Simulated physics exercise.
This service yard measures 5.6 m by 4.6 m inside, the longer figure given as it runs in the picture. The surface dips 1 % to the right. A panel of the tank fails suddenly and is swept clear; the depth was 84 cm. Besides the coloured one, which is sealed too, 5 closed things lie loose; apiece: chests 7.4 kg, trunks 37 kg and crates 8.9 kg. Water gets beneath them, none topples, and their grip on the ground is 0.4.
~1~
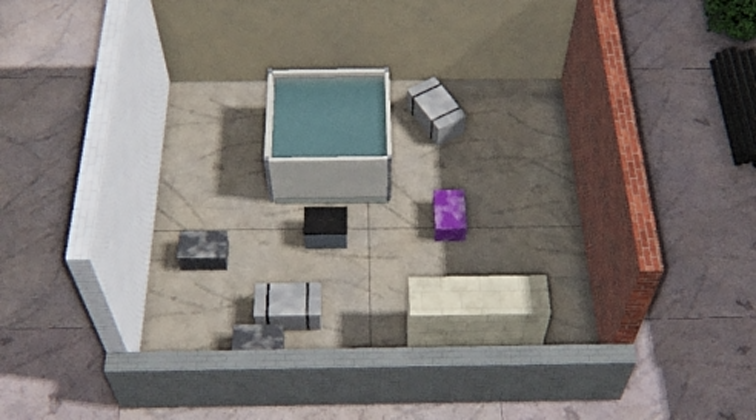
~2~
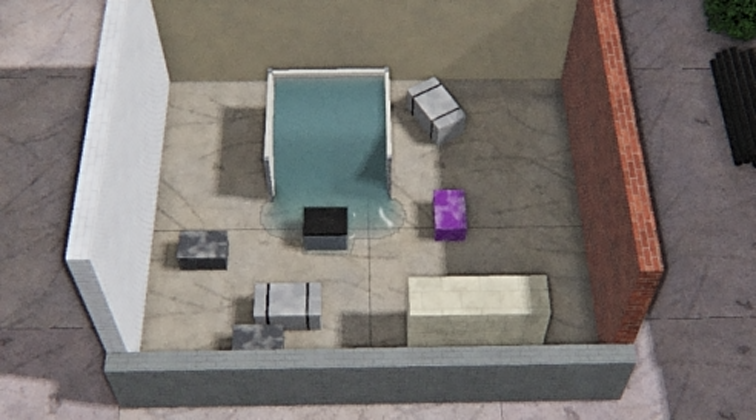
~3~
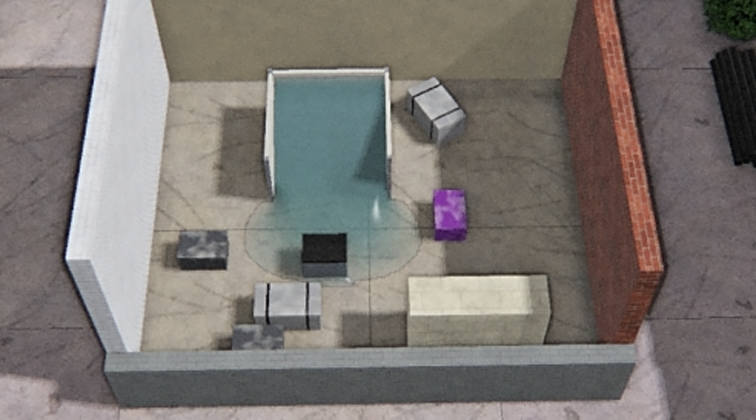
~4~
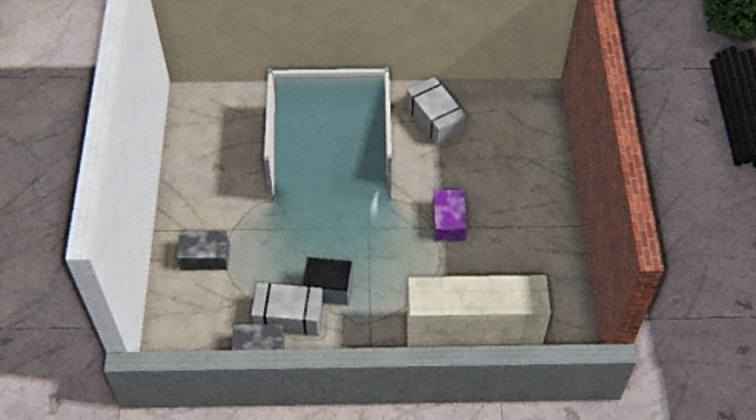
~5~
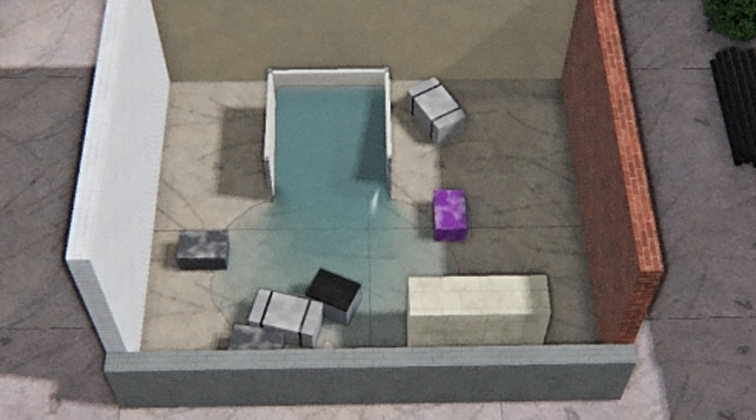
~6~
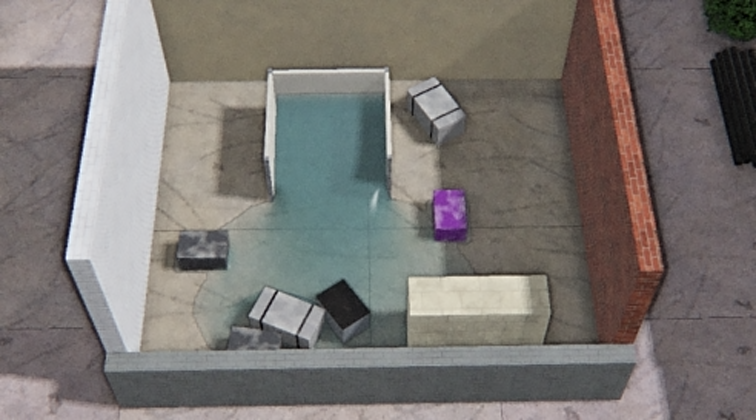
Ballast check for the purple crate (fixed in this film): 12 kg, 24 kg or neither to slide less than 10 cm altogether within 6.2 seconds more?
For it, only the larger load is enough.
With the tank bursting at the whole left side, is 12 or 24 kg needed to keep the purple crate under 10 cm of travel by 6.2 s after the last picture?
Then neither load is enough.
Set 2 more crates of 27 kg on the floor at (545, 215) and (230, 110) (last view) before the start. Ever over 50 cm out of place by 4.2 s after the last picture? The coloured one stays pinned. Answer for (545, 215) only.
It is over.
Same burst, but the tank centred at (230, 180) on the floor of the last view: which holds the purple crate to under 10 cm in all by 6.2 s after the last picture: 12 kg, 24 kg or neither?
In that case neither load is enough.
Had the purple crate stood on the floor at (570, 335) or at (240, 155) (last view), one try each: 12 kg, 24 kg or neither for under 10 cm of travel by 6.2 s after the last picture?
In turn: Neither holds; neither holds.
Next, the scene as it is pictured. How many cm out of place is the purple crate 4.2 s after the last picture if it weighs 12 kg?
About 60 cm.
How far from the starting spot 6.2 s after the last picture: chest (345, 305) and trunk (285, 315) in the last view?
In that order: 300 cm, 350 cm.
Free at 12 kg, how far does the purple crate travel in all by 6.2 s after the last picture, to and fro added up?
Some 120 cm in all.
Then, 0.6 s after the last picture the purple crate would be 0 cm from its start with 12 kg and 0 cm from its start with 24 kg; 1 cm of water round it then.
Then, 2.3 s after the last picture the purple crate would be 0 cm from its start with 12 kg and 0 cm from its start with 24 kg; 3 cm of water round it then.
Then, 4.2 s after the last picture the purple crate would be 57 cm from its start with 12 kg and 0 cm from its start with 24 kg; 4 cm of water round it then.
Then, 6.2 s after the last picture the purple crate would be 104 cm from its start with 12 kg and 0 cm from its start with 24 kg; 7 cm of water round it then.
